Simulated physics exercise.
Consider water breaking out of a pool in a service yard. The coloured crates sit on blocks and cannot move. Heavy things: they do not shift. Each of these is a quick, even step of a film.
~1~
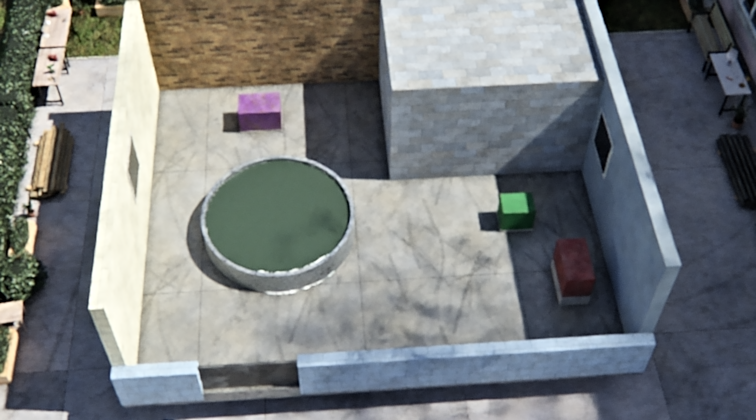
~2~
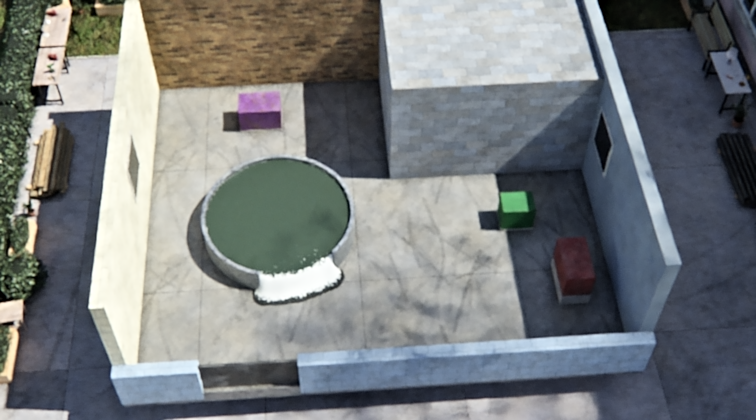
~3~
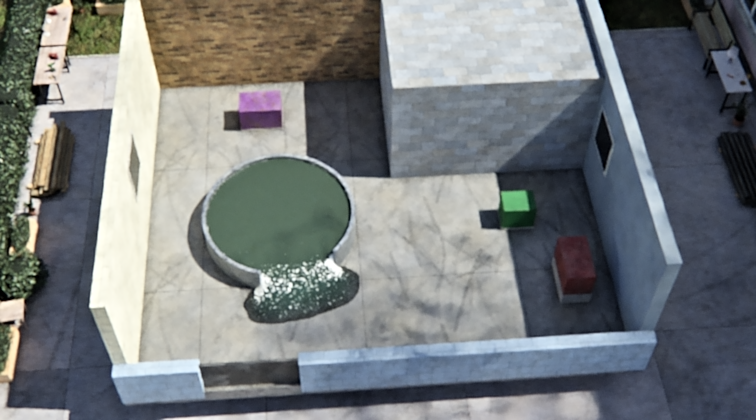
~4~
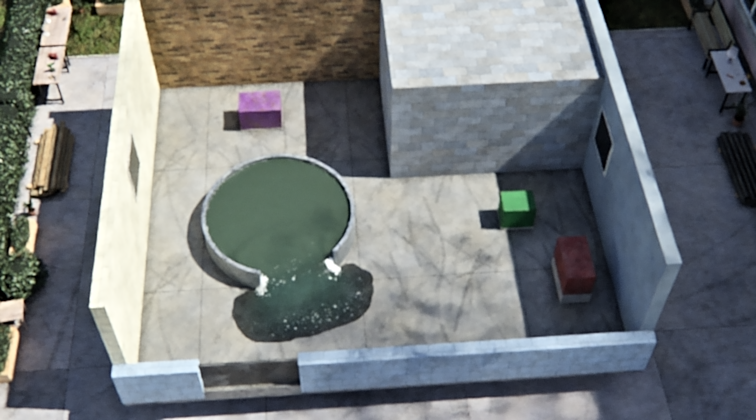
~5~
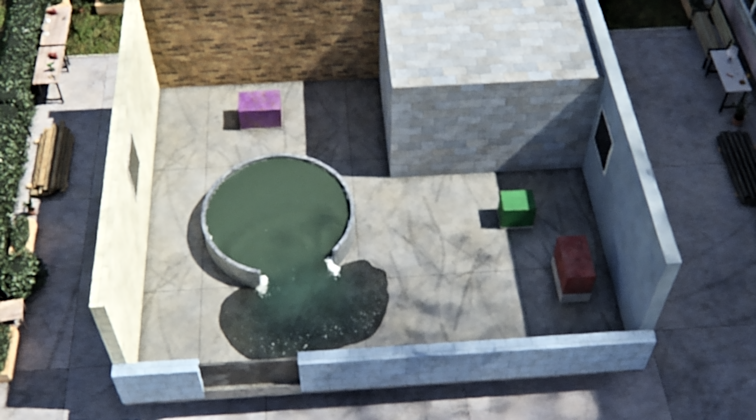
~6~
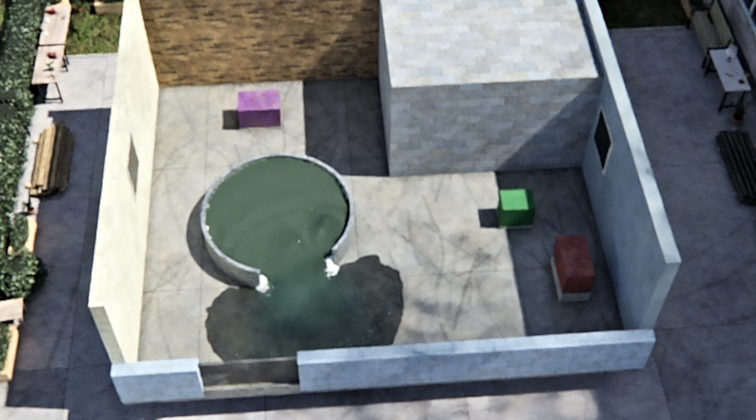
At first, a round pool of still green water sits in a walled yard with purple, green and red blocks. White, foaming water bursts from the pool's front edge, then spreads across the paving as a widening dark green sheet, reaching the low front wall while the blocks stay put.
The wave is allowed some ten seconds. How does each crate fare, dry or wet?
The purple crate will not stay dry. The green crate will not stay dry. The red crate will come through untouched.
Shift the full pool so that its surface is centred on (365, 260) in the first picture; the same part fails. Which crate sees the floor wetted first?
It is the one in red.
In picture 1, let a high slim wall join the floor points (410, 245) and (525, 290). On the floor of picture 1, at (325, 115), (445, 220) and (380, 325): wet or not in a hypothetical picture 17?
One by one: Spared, spared, soaked.
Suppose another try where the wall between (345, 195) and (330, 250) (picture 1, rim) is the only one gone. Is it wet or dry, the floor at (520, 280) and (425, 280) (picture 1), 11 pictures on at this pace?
Well, the first one's sitting in a puddle and the next one's sitting in a puddle.
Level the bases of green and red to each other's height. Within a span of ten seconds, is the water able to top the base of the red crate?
I'd expect the red to be swamped.
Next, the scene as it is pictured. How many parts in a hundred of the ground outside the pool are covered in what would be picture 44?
About 65 per cent.
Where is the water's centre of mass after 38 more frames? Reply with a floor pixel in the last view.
I'd mark it close to (351, 271).
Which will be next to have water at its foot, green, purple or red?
I'd go with the one in red.
A moment on, water covers 15 % of the floor; the purple crate not reached, the green crate not reached, the red crate not reached.
Next, water covers 20 % of the floor; the purple crate not reached, the green crate not reached, the red crate not reached.
Then, water covers 40 % of the floor; the purple crate not reached, the green crate not reached, the red crate water round its plinth.
Later, water covers 65 % of the floor; the purple crate water round its plinth, the green crate water round its plinth, the red crate water round its plinth.
In the end, water covers 90 % of the floor; the purple crate was topped, the green crate was topped, the red crate stayed above the water.
